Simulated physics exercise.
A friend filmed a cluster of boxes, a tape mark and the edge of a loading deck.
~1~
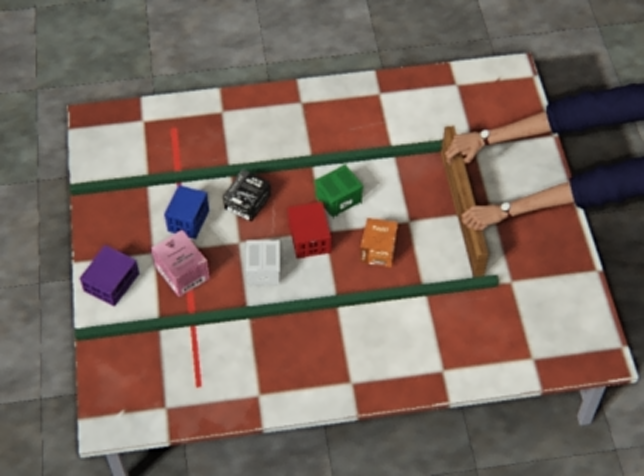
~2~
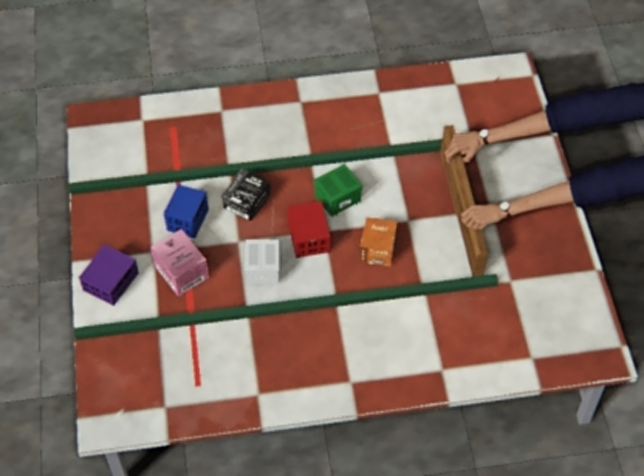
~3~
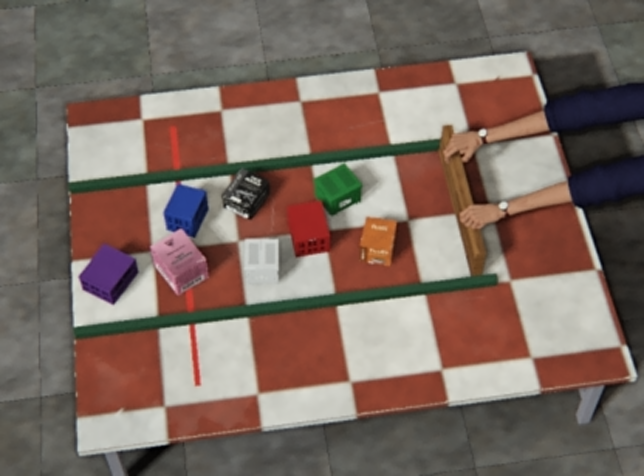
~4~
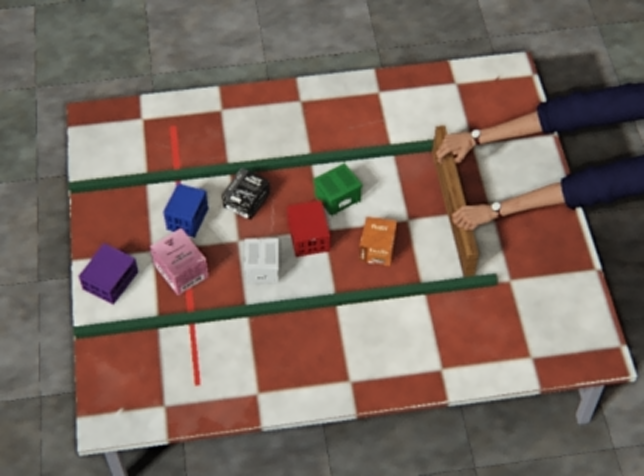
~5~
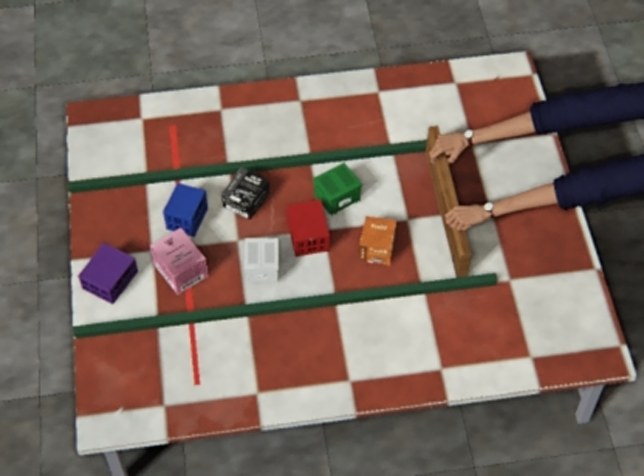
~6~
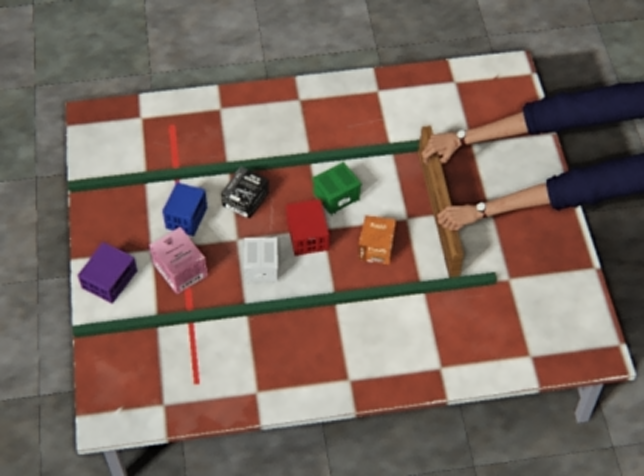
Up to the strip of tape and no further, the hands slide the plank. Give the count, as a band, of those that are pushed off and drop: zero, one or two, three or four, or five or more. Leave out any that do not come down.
The tally of those that come down is below three but not nil.
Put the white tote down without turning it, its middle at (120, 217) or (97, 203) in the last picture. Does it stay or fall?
Taking the two places in turn, it drops; drops.
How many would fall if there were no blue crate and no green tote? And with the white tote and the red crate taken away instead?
Result: 1, then 0.
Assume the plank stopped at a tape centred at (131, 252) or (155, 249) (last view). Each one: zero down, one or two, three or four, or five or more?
Taking the two places as listed: Either three or four, then 3 or 4.
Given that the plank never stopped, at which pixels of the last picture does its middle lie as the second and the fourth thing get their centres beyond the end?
About (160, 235), then about (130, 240).
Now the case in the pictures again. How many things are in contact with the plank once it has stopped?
Count recorded: 3.
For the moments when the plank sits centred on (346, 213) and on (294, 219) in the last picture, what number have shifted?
At the first point the count is 3, at the second it's 5.
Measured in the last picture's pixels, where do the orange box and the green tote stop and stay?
Okay, so first (170, 270), and next (160, 201).
Soon after, none off yet; purple crate at rest near (108, 273); pink box at rest near (179, 261); blue crate at rest near (185, 209).
After that, none off yet; purple crate at rest near (108, 273); pink box displaced a little near (171, 262); blue crate displaced a little near (169, 211).
In the end, the number that fall off is one or two; gone, purple crate.
